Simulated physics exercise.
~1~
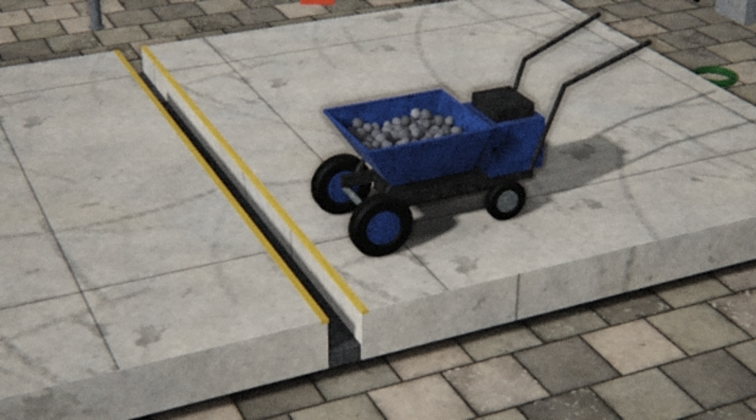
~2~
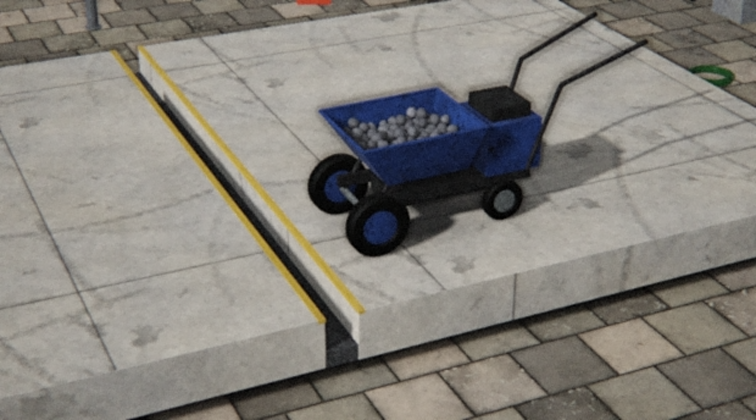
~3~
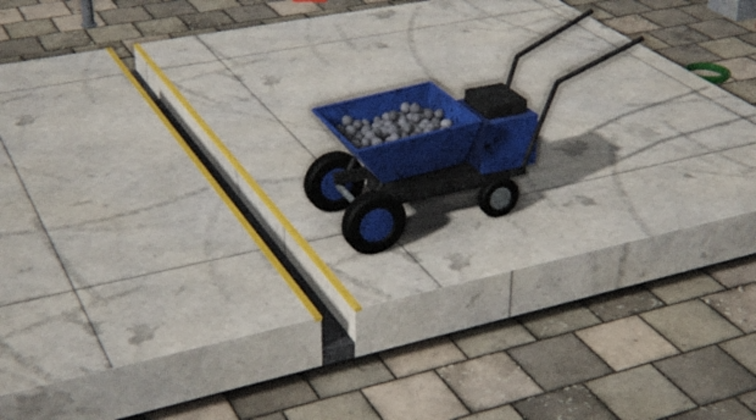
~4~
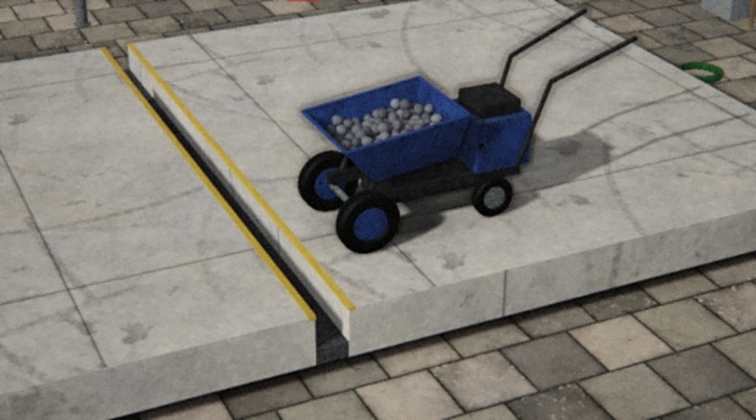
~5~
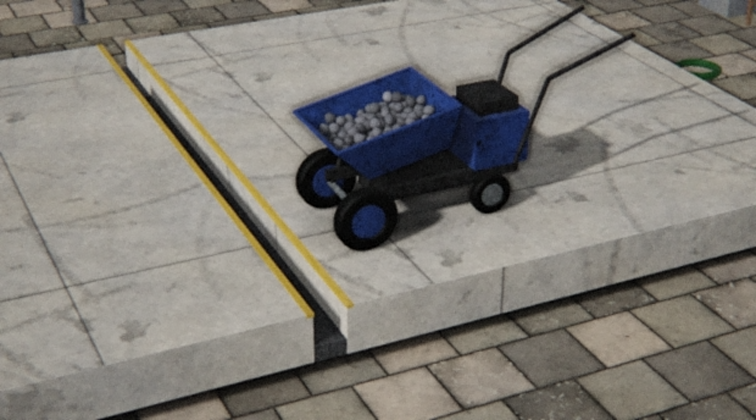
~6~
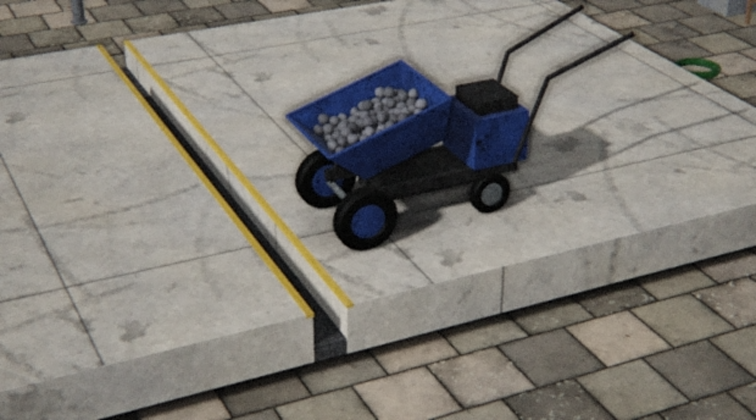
On pale concrete slabs beside a narrow trench, a blue motor barrow standing still, its skip of grey cobbles gradually tilting left.
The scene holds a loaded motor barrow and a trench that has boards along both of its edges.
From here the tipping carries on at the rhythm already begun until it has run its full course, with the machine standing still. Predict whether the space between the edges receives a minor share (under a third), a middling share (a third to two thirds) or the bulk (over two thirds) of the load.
The share in the trench is short of a third.
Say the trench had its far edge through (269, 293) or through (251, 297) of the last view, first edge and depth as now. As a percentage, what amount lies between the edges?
Result, try 1: 60 in a hundred; try 2: 90 in a hundred.
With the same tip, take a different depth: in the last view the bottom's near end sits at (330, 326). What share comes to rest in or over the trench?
It would be close to 20 percent.
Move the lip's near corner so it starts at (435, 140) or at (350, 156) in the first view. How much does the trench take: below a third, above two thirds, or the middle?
First one to two thirds, then below one third.
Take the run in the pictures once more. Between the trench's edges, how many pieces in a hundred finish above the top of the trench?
0 in a hundred.
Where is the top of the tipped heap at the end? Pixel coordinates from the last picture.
Roughly (234, 243).
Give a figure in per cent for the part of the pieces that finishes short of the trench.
0 percent.
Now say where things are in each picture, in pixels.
Lip of the skip (368, 153), level; top of the load (407, 137), round cobbles; first edge of the trench (344, 285); far edge (305, 294), the trench under half as wide as the skip, and about as deep as wide, in the first frame.
Lip of the skip (364, 153), level; top of the load (414, 132), in the second frame.
Lip of the skip (357, 152), tipped barely; top of the load (407, 128), in the third frame.
Lip of the skip (346, 153), tipped a little; top of the load (407, 115), in the fourth frame.
Lip of the skip (338, 154), tipped a little; top of the load (400, 119), in the fifth frame.
Lip of the skip (330, 158), tipped clearly; top of the load (401, 107); first edge of the trench (329, 279); far edge (290, 288), in the sixth frame.
Just after the last frame, skip tipped steeply; every one in the skip.
A moment on, skip tipped right over; the larger part in the skip; just a few in or heaped over the trench; roughly a quarter beyond it; just a few falling.
Further on, skip tipped right over; about a tenth in the skip; about a tenth in or heaped over the trench; the larger part beyond it.
When it is over, skip tipped right over; roughly a quarter in or heaped over the trench; the larger part beyond it.
